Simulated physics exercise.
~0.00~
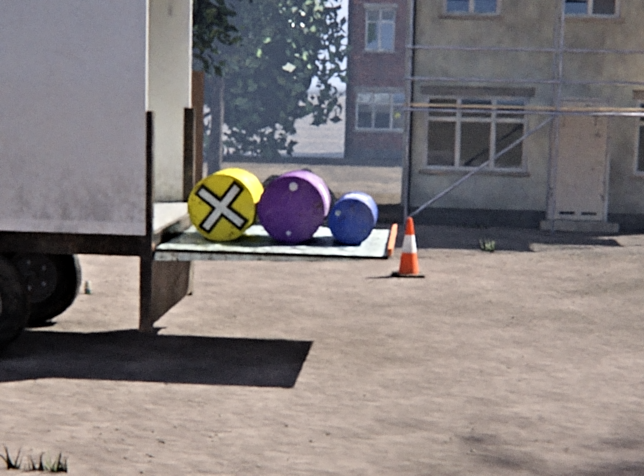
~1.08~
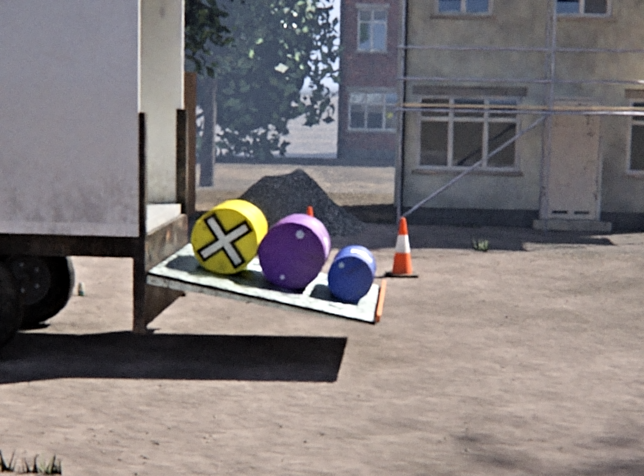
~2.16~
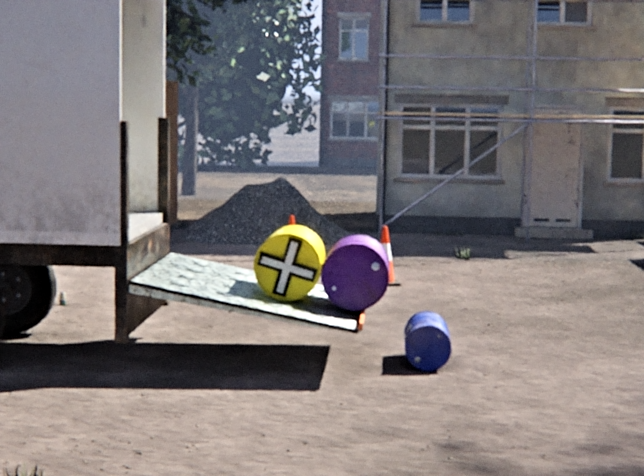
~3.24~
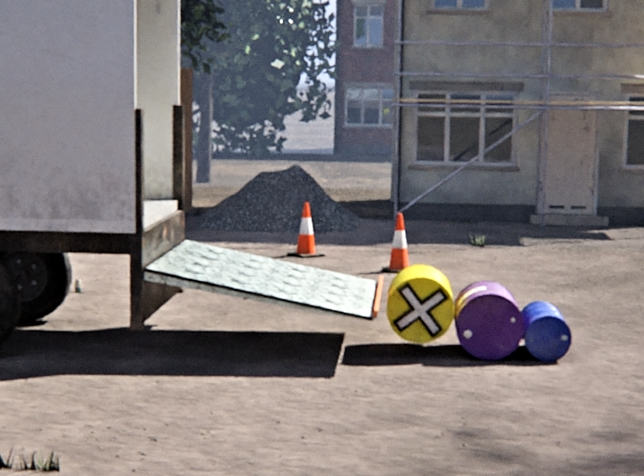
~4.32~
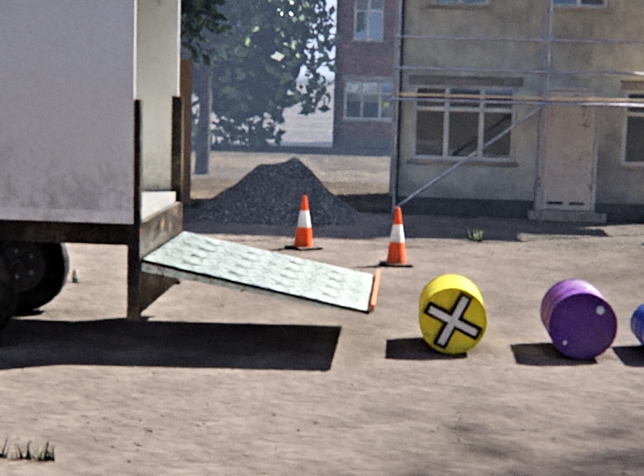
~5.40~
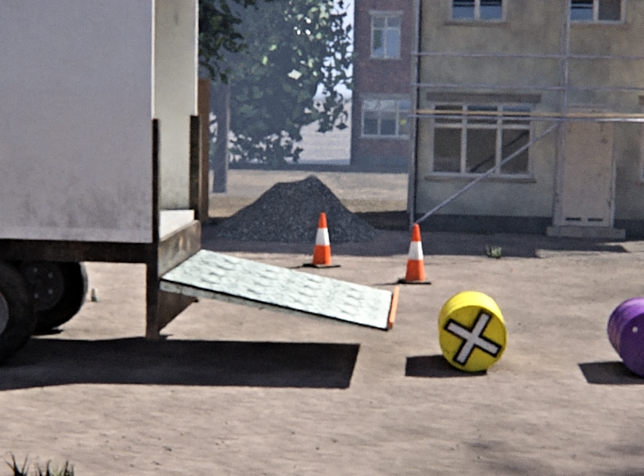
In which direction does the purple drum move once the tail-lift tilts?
The purple drum moves to the right, rolling down off the tail-lift and on across the ground.
